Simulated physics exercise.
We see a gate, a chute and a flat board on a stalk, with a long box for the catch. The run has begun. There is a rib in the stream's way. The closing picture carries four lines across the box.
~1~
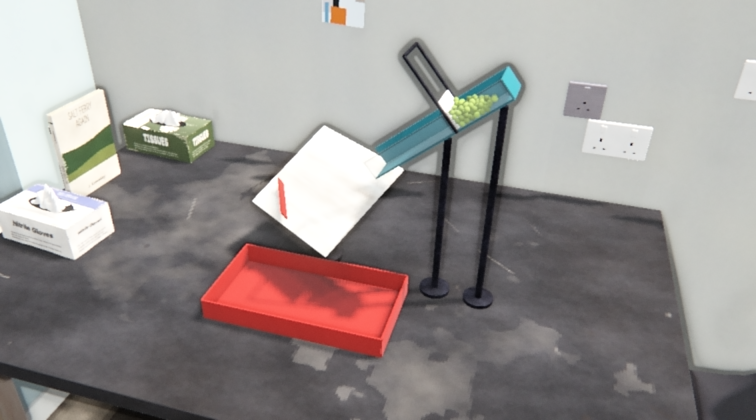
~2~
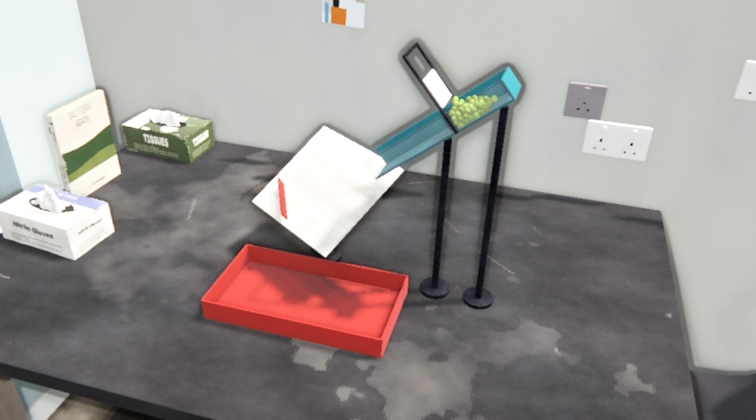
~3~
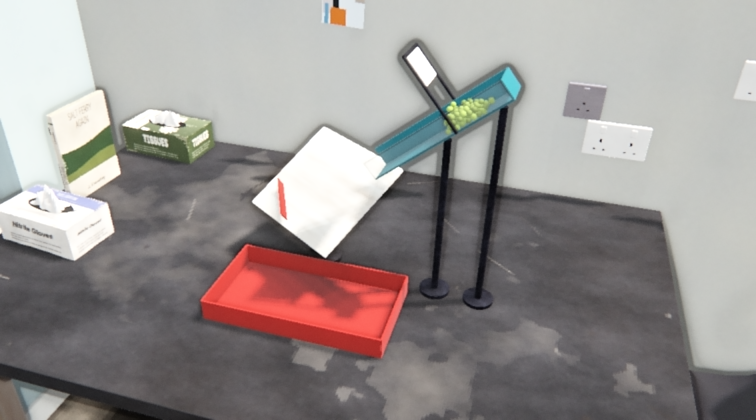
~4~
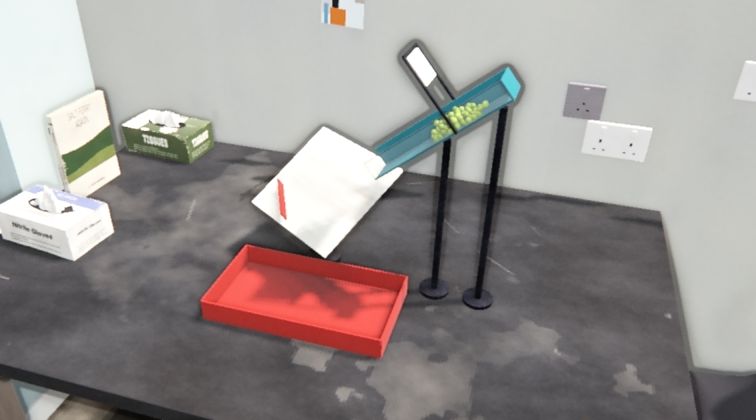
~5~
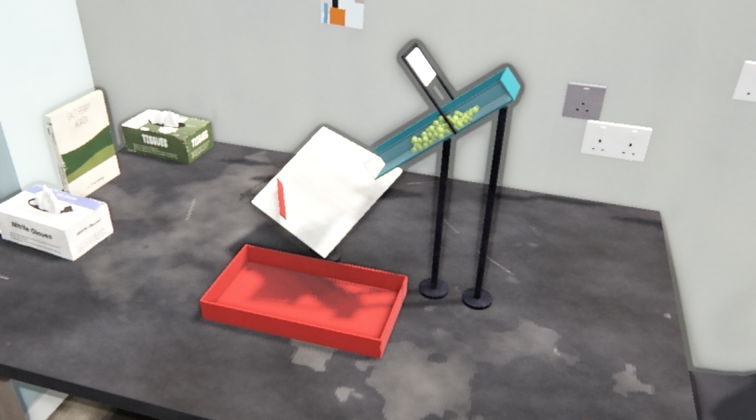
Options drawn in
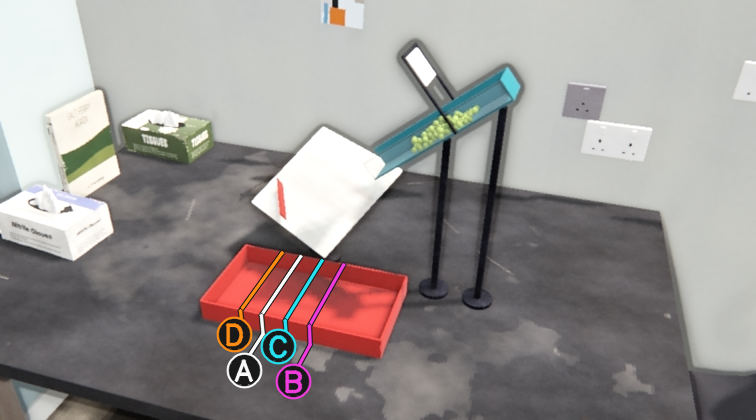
The clip shows a white gate panel sliding up its black frame on a sloping teal chute, and green dried peas then moving down the chute to the left, above a tilted white board and an empty red box.
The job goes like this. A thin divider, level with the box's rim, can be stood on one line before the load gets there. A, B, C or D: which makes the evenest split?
The answer is line D.
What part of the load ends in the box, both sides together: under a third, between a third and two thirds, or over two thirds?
Over two thirds.
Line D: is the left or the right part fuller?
The left side.
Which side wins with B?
The left side.
On the marked copy, line A crosses the front rim at (261, 314); line B crosses the front rim at (309, 325); line C crosses the front rim at (285, 319); line D crosses the front rim at (240, 309).
With A, of what is caught, almost all on the left of the divider, just a few on the right.
With B, of what is caught, every piece on the left of the divider, not one piece on the right.
With C, of what is caught, every piece on the left of the divider, not one piece on the right.
With D, of what is caught, roughly two thirds on the left of the divider, roughly a third on the right.
